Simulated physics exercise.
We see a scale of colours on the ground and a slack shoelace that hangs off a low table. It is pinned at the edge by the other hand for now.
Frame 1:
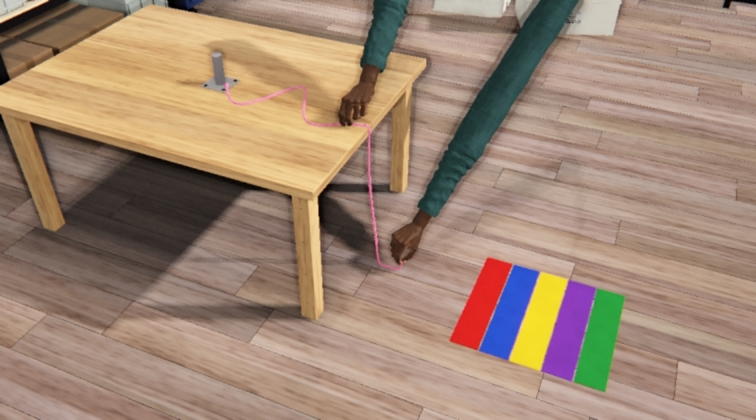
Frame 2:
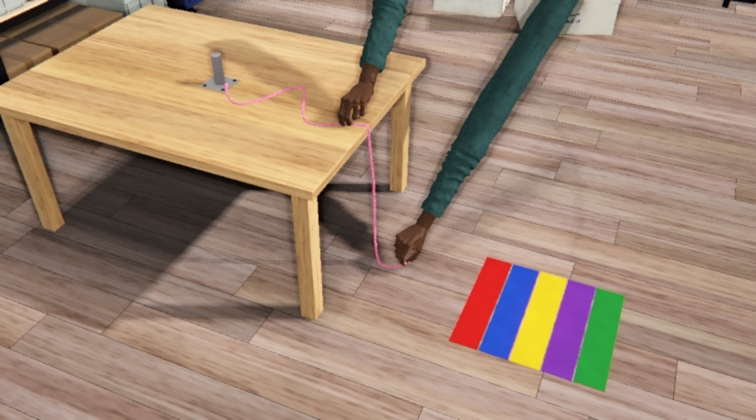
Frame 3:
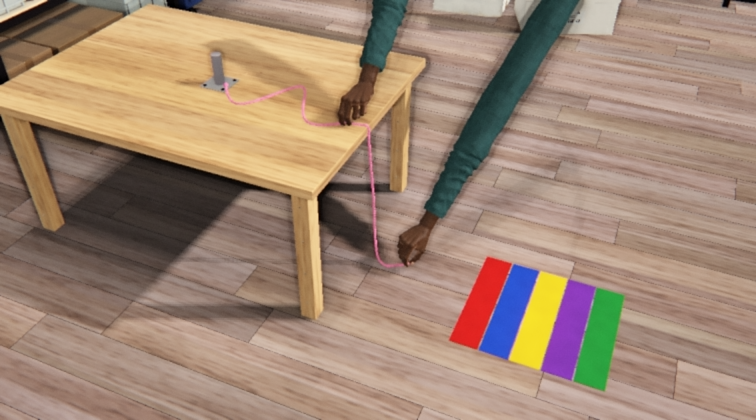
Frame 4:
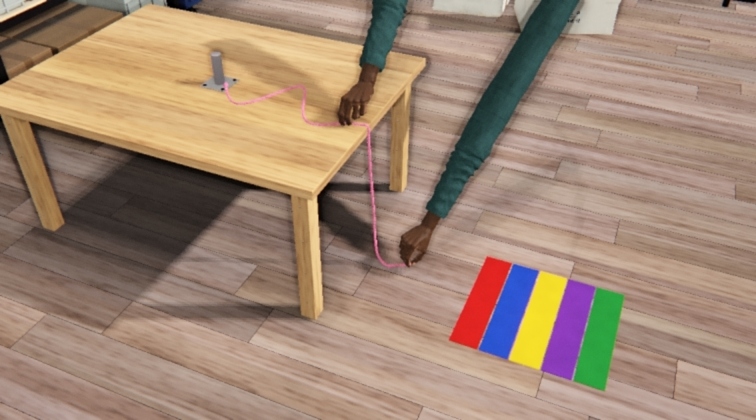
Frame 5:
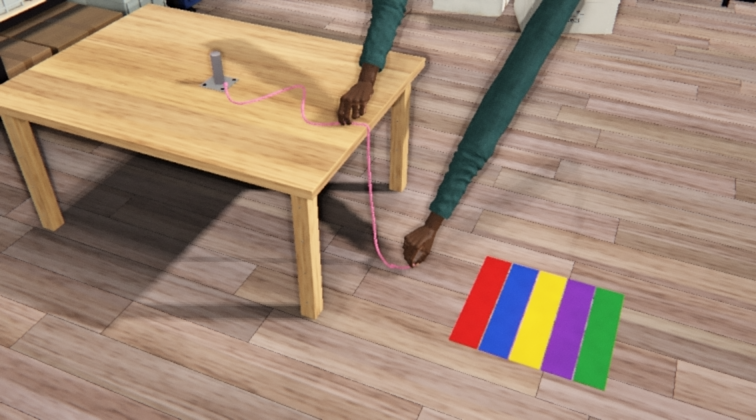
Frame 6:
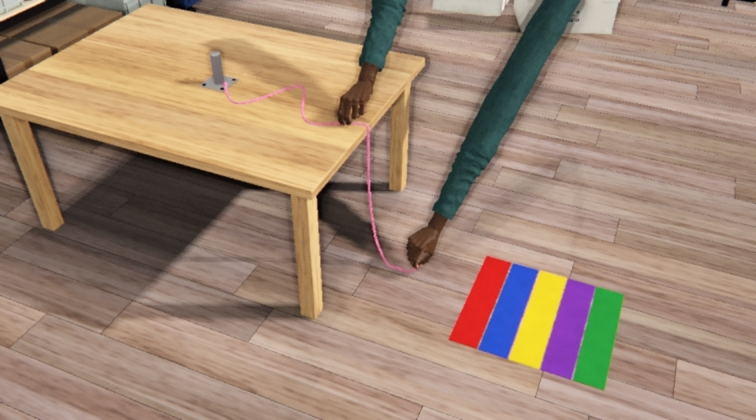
The video shows a pink shoelace running from a post across a wooden table and over its edge, pinned there by one hand, while another hand holding its lower end moves slightly right, near coloured stripes on the floor.
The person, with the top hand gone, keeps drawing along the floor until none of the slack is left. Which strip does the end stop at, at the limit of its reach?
It stops at the green strip.
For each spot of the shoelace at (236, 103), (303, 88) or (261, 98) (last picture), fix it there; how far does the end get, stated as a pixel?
Pixel places, try by try: (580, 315), (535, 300), (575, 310).
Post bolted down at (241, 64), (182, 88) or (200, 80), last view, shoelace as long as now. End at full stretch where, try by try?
Close to (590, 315), (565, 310) and (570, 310) in that order.
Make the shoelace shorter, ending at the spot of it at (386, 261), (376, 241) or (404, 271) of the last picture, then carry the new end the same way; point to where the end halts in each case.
Try by try, the places come out as (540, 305), (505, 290) and (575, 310).
A little later, end near (538, 302); over yellow.
Next, end near (577, 313); over purple.
When it is tight, end near (599, 320); over green. Over green.
